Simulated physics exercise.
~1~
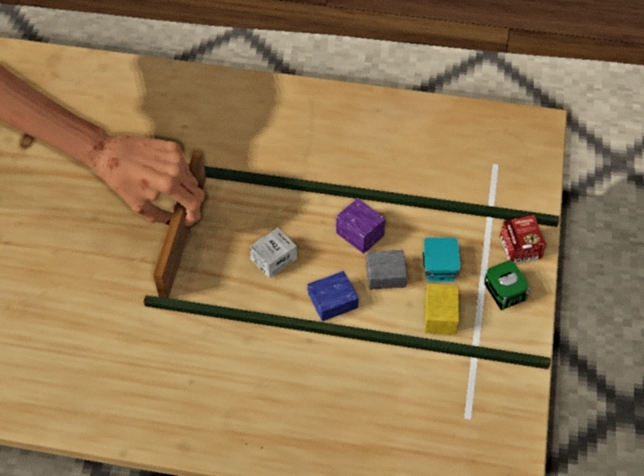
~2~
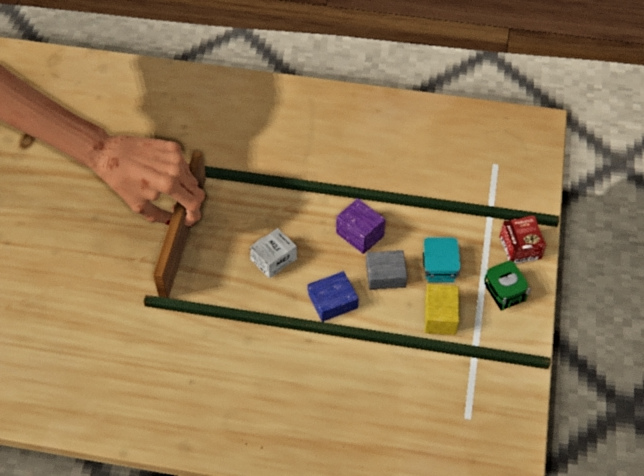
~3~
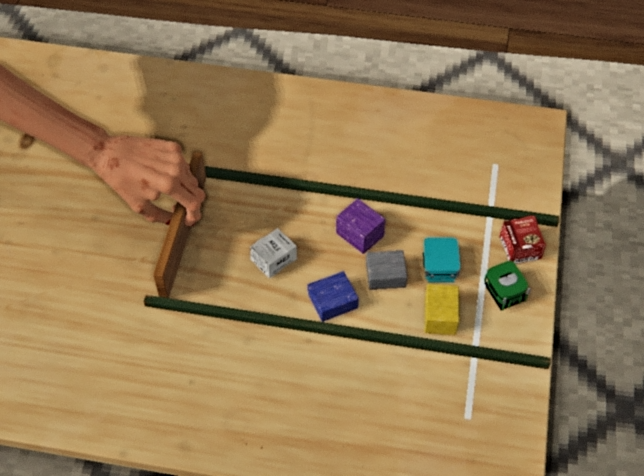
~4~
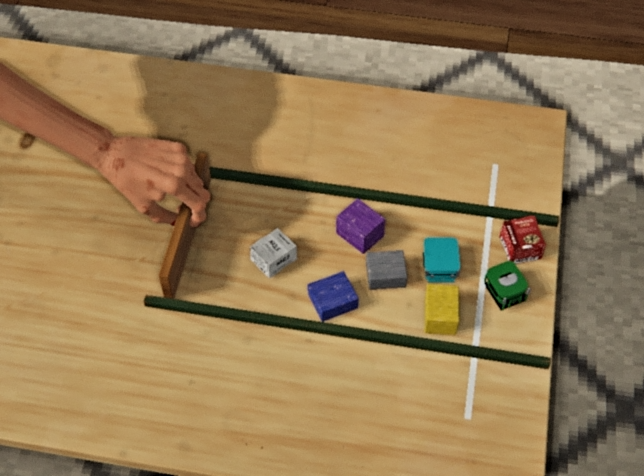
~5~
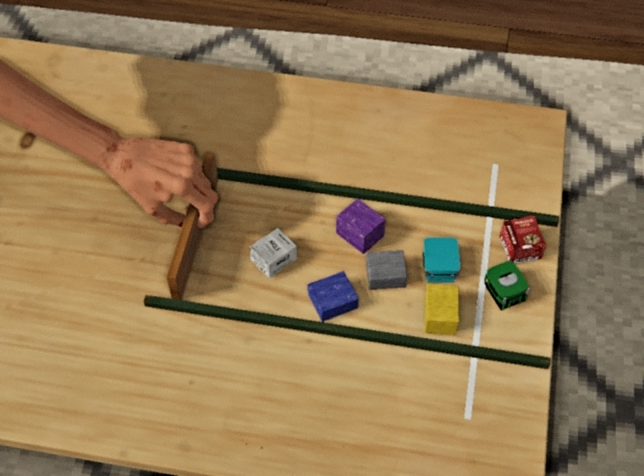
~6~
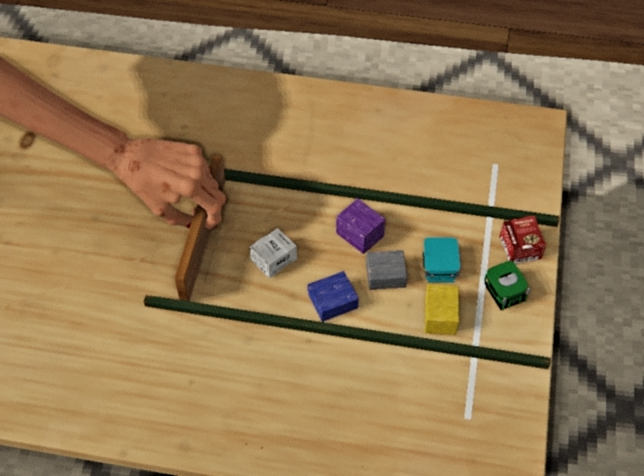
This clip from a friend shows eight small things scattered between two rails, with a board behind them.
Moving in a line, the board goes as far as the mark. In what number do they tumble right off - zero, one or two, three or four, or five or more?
One or two tumble off.
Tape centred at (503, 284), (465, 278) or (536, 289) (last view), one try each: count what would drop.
Per try: 4; 0; 5.
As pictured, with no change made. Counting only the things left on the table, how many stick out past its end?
The count would be 2.
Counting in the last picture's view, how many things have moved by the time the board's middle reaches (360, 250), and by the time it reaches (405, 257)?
I get 5 at the one place and 6 at the other.
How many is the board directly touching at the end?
Number: 3.
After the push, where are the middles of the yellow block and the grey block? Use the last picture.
In the last picture the first middle sits at (536, 327) and the other at (533, 295).
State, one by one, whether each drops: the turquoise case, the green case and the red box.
Taking them in turn, the turquoise case is still there, then the green case ends up down, and finally the red box is still there.
A little later, none off yet; red box at rest near (522, 240); green case at rest near (506, 285); yellow block at rest near (442, 310).
When it is over, the number that fall off is one or two; down, green case.
